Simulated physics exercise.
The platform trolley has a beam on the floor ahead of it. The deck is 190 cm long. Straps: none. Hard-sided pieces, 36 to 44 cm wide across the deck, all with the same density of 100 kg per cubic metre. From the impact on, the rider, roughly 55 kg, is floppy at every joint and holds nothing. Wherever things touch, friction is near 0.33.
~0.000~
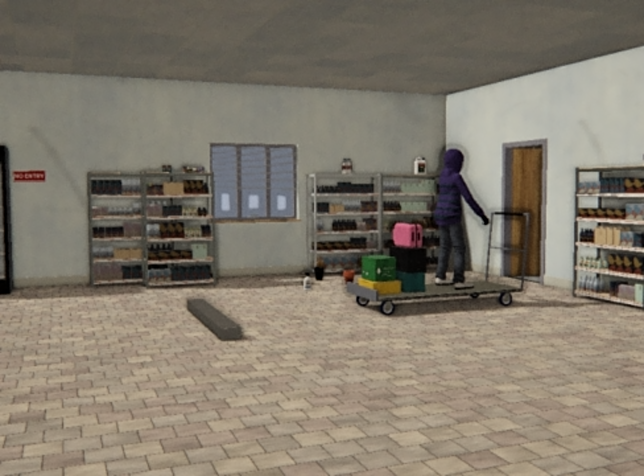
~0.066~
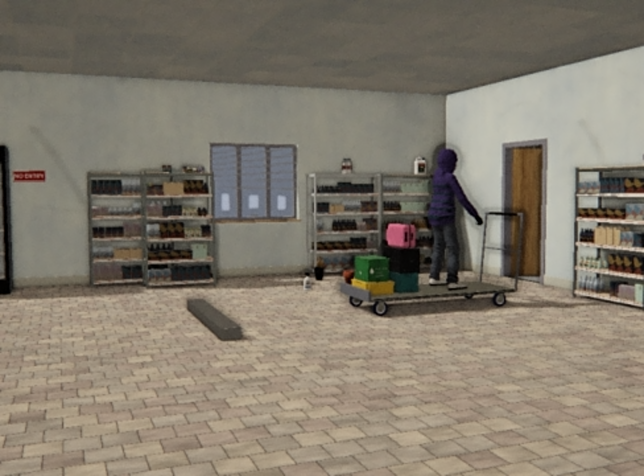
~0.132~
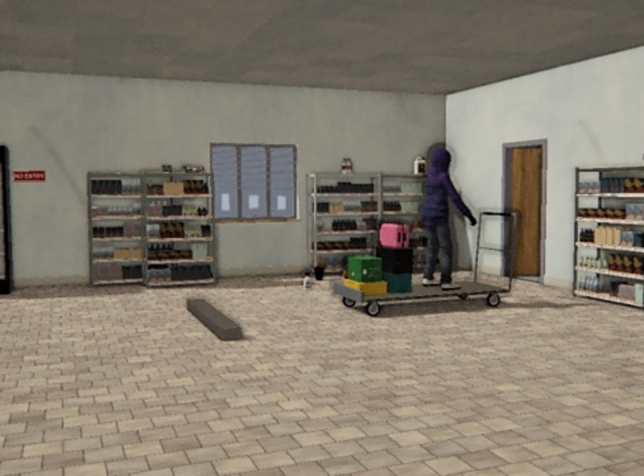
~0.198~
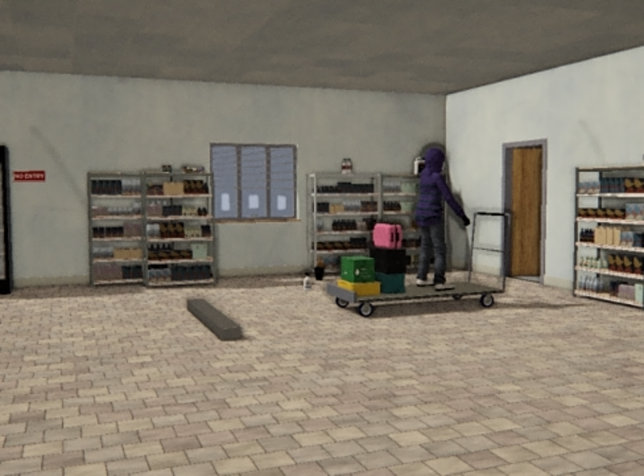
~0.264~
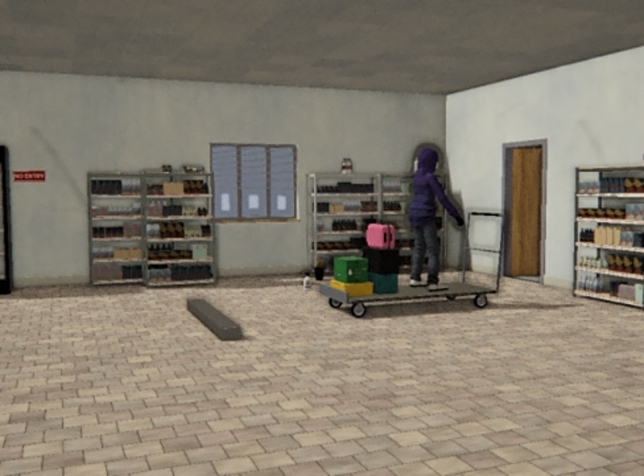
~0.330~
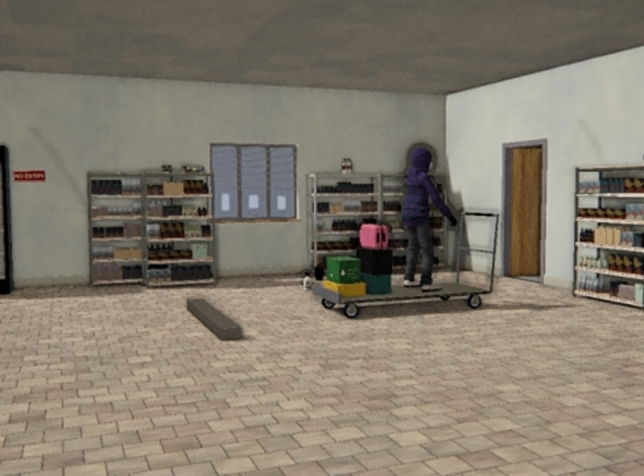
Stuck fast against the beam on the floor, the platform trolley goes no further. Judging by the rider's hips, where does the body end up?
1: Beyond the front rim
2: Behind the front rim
Option 2: Behind the front rim.
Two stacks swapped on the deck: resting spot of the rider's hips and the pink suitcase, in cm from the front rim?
Result: Hips at 80 behind, pink at 70 past.
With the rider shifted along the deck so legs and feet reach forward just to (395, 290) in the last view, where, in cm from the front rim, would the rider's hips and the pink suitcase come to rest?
Then hips 40 behind, pink 170 past.
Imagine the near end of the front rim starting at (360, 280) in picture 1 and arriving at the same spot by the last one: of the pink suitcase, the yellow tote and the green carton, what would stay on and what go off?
Well, pink is lost, yellow remains, and green is lost.
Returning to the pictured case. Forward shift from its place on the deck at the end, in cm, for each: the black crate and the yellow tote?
Black 85, yellow 5; both in cm.
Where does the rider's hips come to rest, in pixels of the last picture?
End point: About (240, 274) px.
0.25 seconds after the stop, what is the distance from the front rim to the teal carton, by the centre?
Around 50 cm short of the front rim.
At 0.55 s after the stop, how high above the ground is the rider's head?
80 cm above it.
The wheels strike at 1.30 s.
After 1.55 s the rider's hips are 75 cm behind the rim, near (279, 236) in the last picture's view.
After 1.85 s the rider's hips are 42 cm behind the rim, near (250, 268) in the last picture's view.
After 2.30 s the rider's hips are 30 cm behind the rim, near (239, 275) in the last picture's view.
Final state at 3.3 s, past the rim, green carton, pink suitcase and black crate; behind it, yellow tote, teal carton and the rider's hips.
